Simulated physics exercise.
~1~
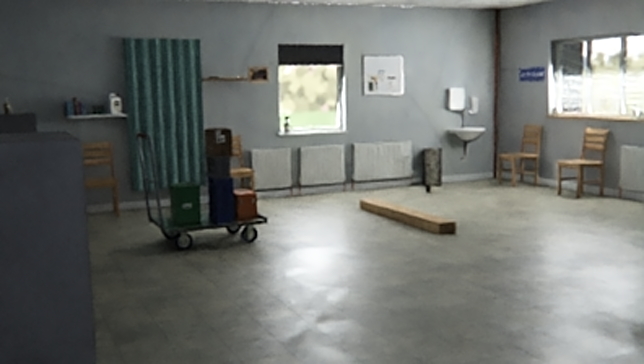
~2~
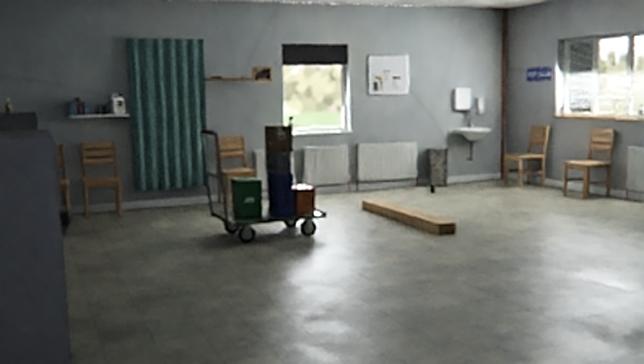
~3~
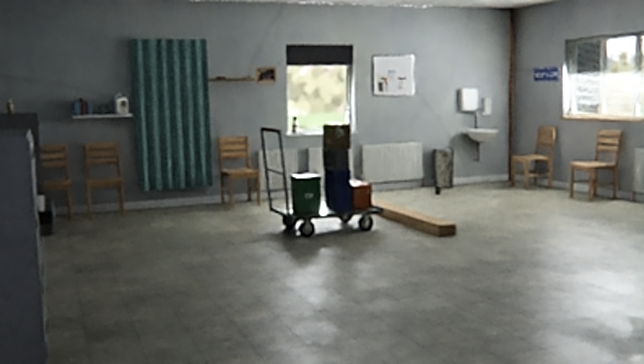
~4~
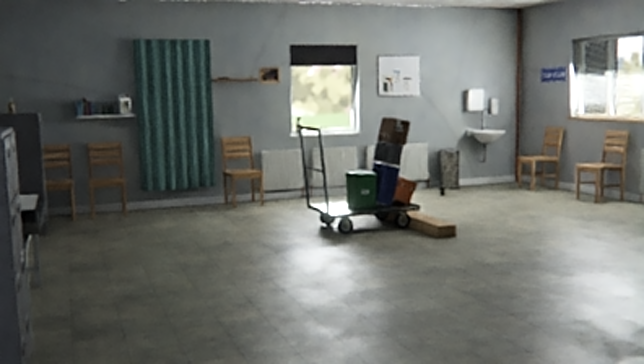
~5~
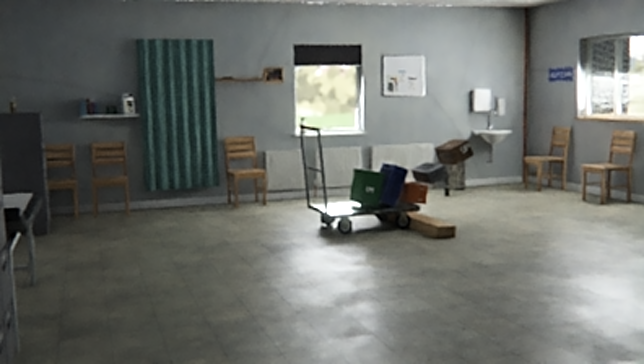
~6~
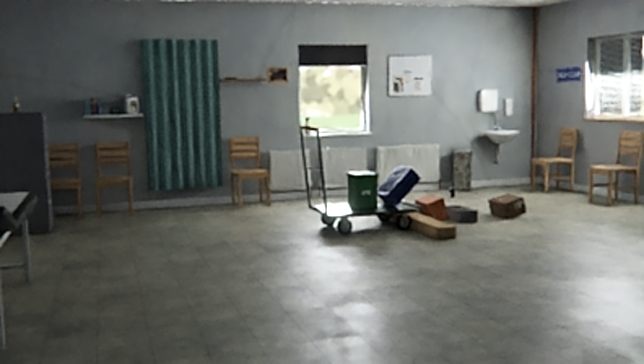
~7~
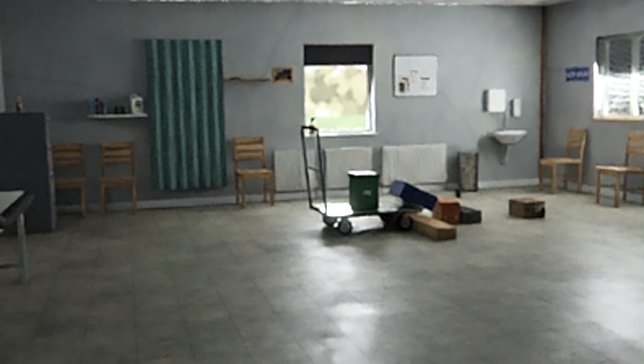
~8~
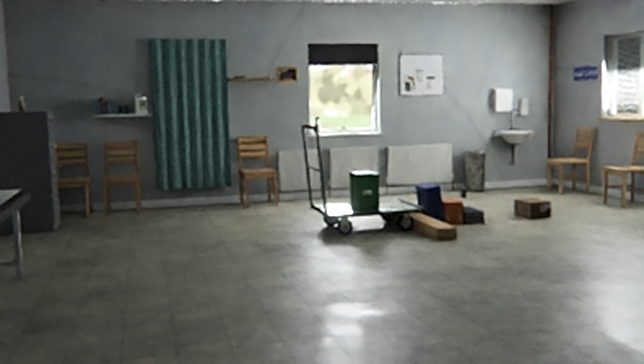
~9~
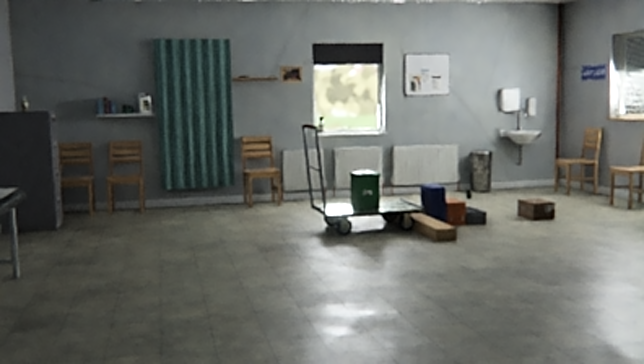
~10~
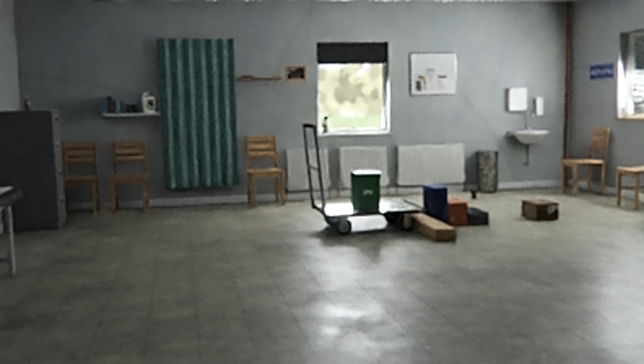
A loaded trolley rolls right across a grey room and stops abruptly at a low wooden kerb. The stacked brown carton and grey crate, then the orange toolbox and blue crate, topple over the front onto the floor beyond, leaving only the green tote standing on the deck.
